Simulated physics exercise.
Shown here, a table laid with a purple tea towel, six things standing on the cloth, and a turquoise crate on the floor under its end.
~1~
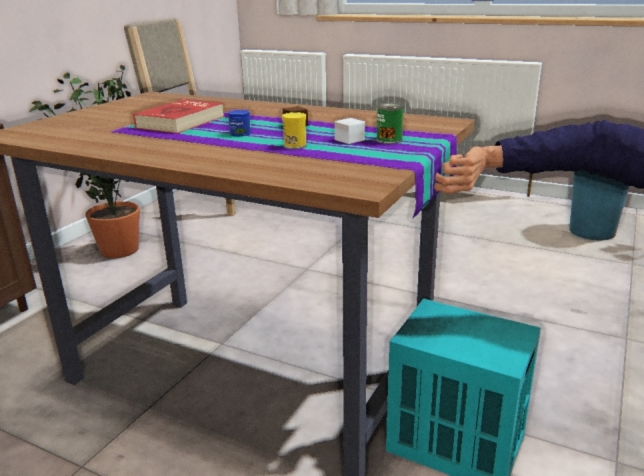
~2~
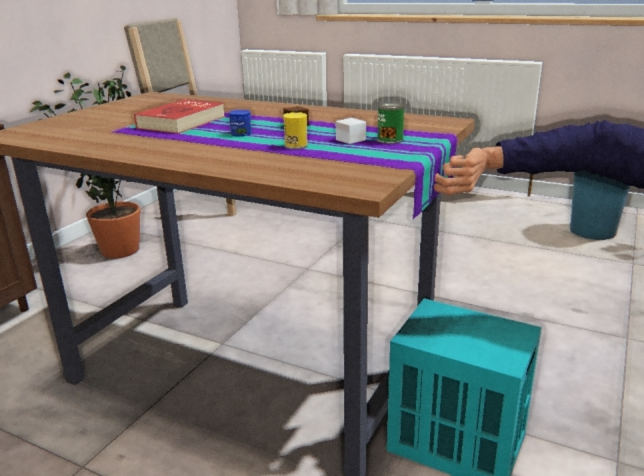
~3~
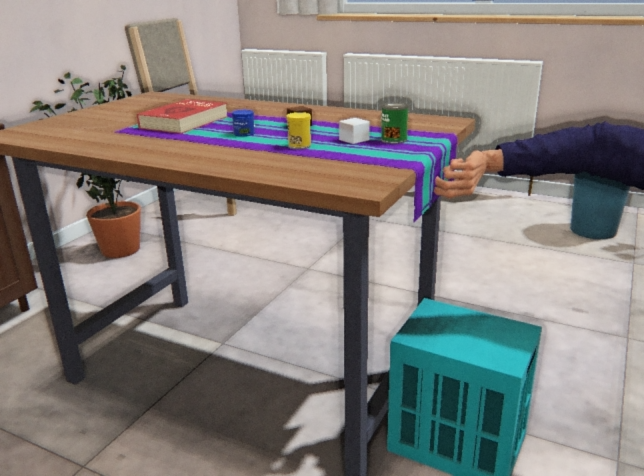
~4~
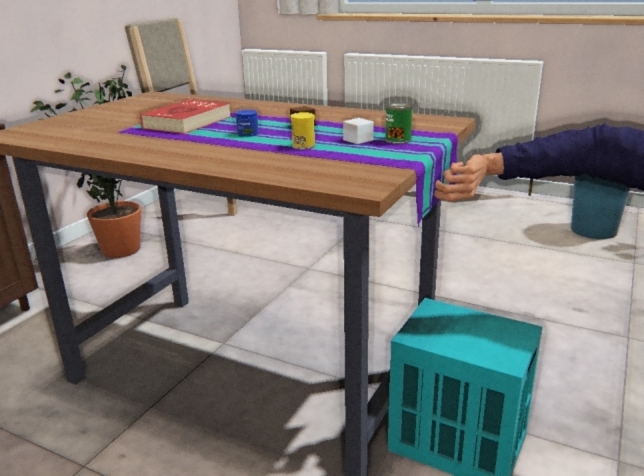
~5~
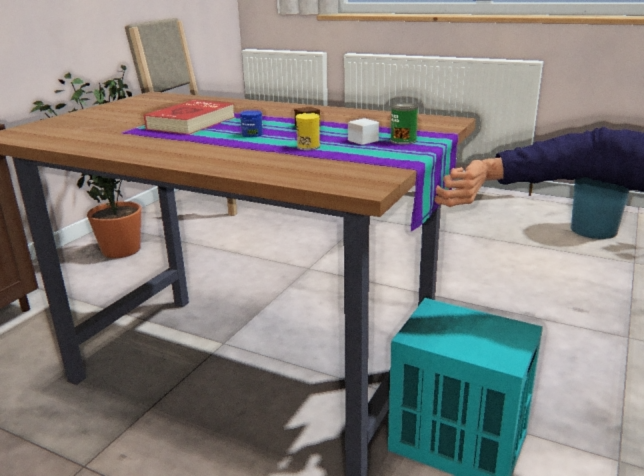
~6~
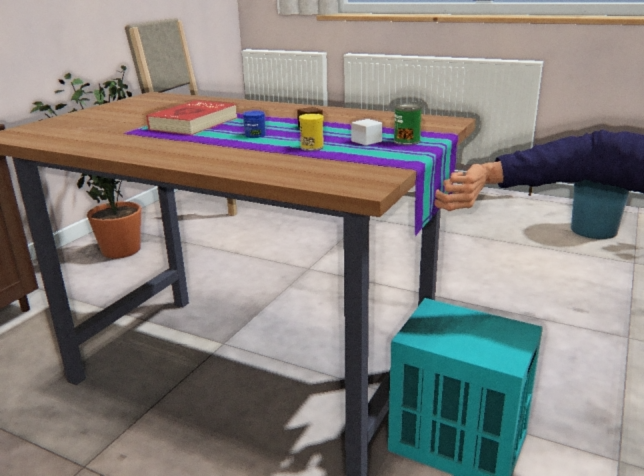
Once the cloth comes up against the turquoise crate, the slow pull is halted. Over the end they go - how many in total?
Three in total.
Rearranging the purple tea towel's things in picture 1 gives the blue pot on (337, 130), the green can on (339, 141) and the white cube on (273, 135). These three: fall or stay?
The blue pot will end up off, the green can will end up off, the white cube will stay where it is.
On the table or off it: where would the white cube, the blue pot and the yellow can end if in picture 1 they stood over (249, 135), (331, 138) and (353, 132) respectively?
Final state: The white cube is still in place, the blue pot is no longer up, the yellow can is no longer up.
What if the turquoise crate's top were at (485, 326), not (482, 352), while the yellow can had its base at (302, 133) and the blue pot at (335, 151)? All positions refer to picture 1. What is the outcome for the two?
The yellow can ends up still on top and the blue pot ends up off the top.
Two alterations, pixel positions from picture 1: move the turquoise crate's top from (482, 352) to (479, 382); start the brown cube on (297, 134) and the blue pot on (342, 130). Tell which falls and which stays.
The brown cube? Lost. The blue pot? Lost.
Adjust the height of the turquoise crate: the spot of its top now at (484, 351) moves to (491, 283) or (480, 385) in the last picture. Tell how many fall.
1 and 4.
Early on, hem near (435, 246); all still up.
Midway, hem near (434, 298); green can and white cube gone.
Near the end, hem on the crate; green can, white cube and yellow can gone.
Finally, hem on the crate; green can, white cube and yellow can gone. It carries off three.
